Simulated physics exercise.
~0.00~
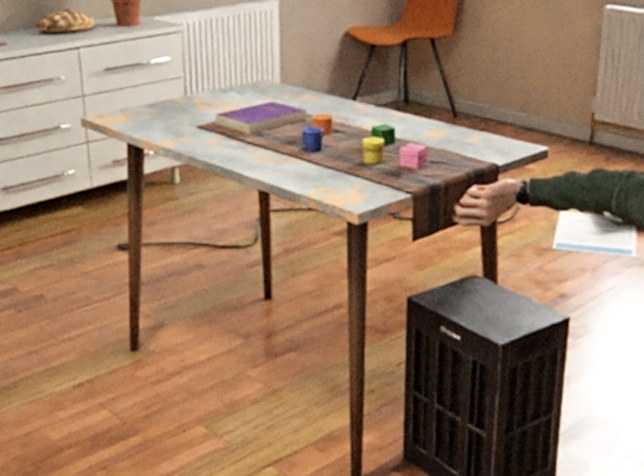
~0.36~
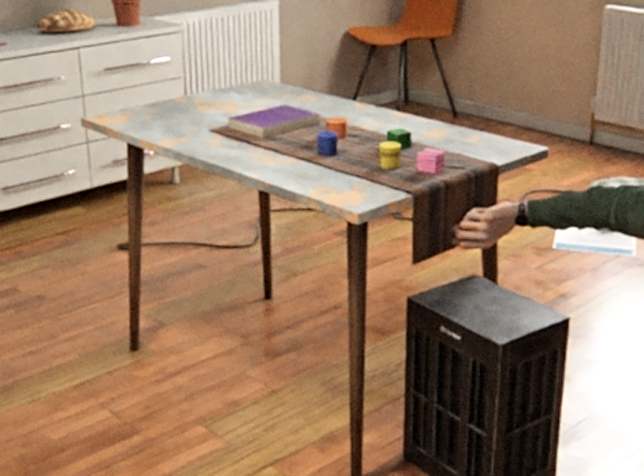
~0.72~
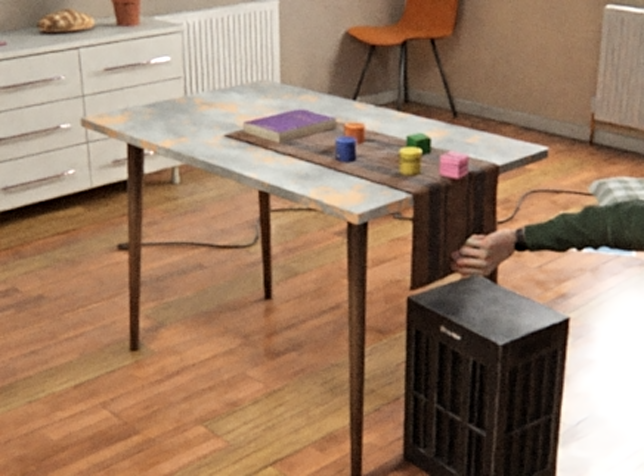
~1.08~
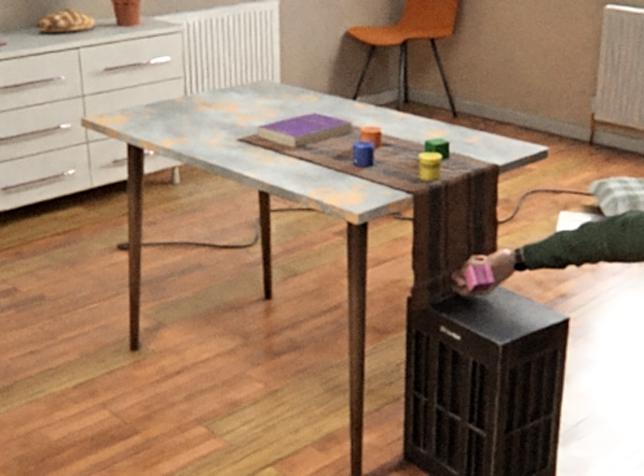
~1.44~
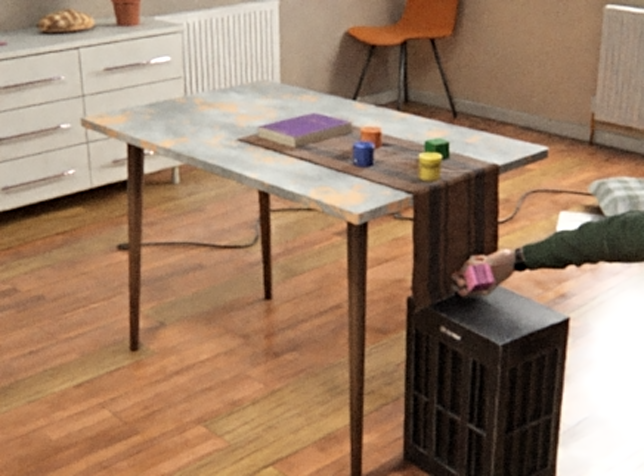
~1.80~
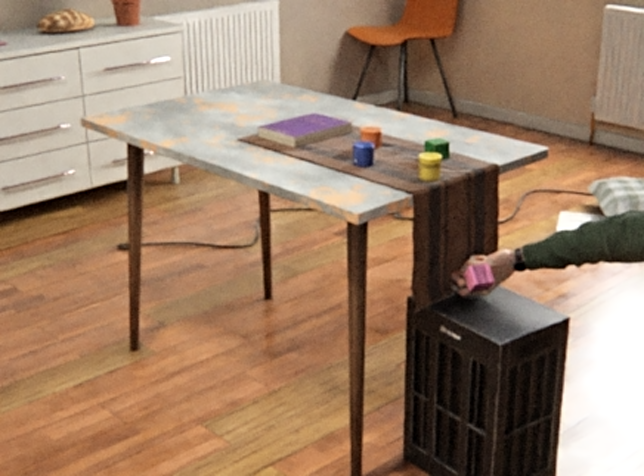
A hand pulled the end of a brown scarf down over a table's edge toward a black crate, dragging a purple book and small colourful pots and cubes rightward, until the pink cube went over and ended up by the hand, the others still on the table.
